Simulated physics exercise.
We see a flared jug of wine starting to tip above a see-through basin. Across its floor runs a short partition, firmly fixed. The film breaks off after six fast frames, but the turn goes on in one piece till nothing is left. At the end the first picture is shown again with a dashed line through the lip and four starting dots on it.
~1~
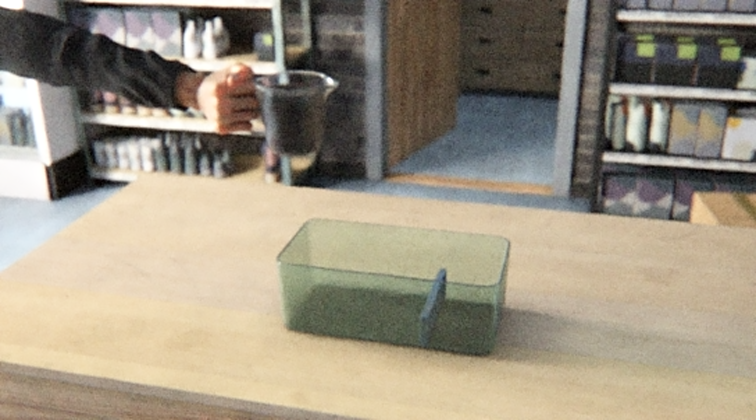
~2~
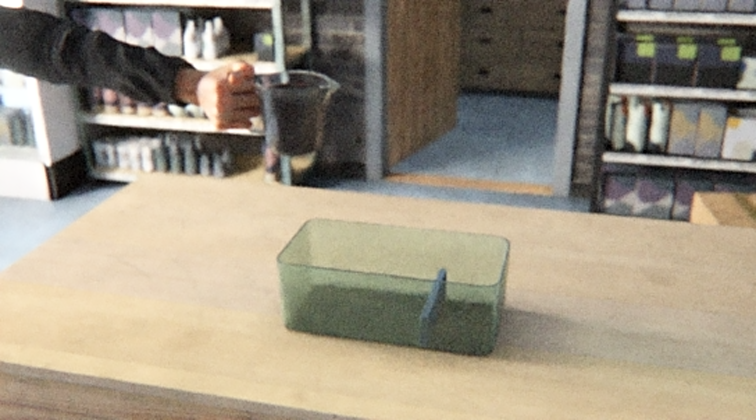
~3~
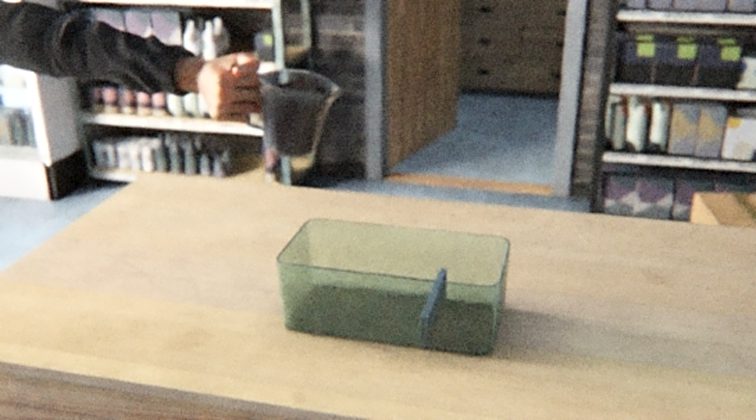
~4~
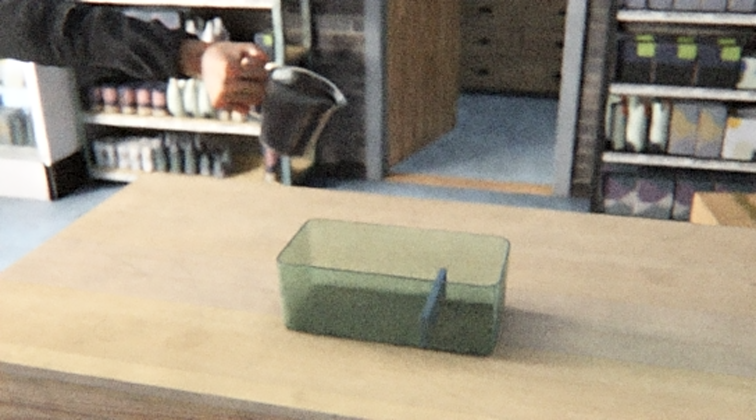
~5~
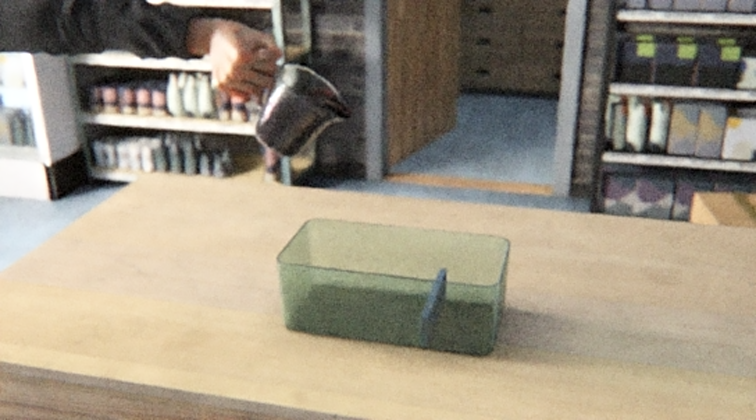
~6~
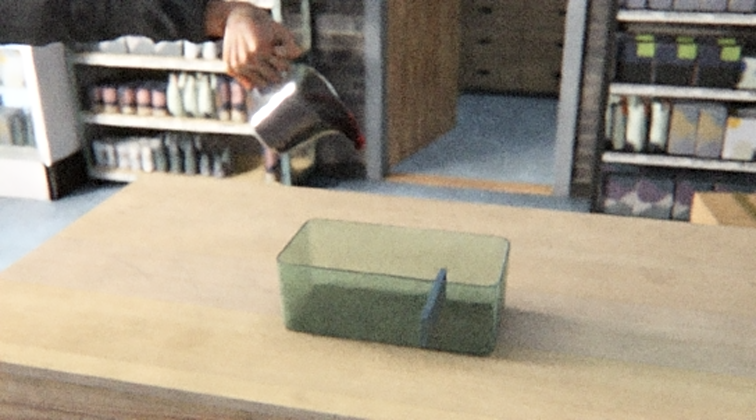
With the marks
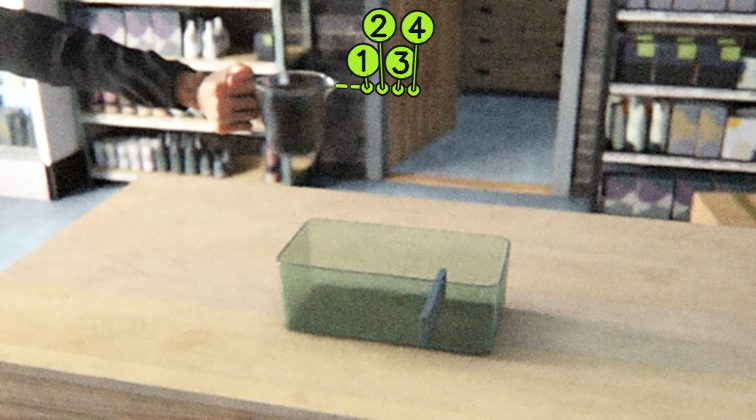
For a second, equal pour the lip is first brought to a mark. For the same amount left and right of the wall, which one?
Best: 3.
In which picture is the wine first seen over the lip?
In picture 5.
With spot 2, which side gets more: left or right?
The left side.
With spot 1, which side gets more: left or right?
More ends on the left.
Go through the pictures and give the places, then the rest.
The first frame shows upright, lip at (336, 85); basin from (284, 325) to (494, 353); top of the wall at (434, 292); nothing has left yet.
The second frame shows tipped about 2°, lip at (338, 87); nothing has left yet.
The third frame shows tipped about 10°, lip at (341, 94); nothing has left yet.
The fourth frame shows tipped about 21°, lip at (345, 104); nothing has left yet.
The fifth frame shows tipped about 35°, lip at (347, 118); wine is over the lip, down to (347, 118).
The sixth frame shows tipped about 51°, lip at (346, 133); wine is over the lip, down to (359, 147).
On the marked copy, 1 at (367, 87); 2 at (382, 88); 3 at (397, 89); 4 at (413, 90).
If 1 is chosen, about 86 % ends left of the wall and 7 % right of it; 8 % is lost outside.
If 2 is chosen, about 73 % ends left of the wall and 22 % right of it; 5 % is lost outside.
If 3 is chosen, about 50 % ends left of the wall and 45 % right of it; 5 % is lost outside.
If 4 is chosen, about 27 % ends left of the wall and 65 % right of it; 8 % is lost outside.
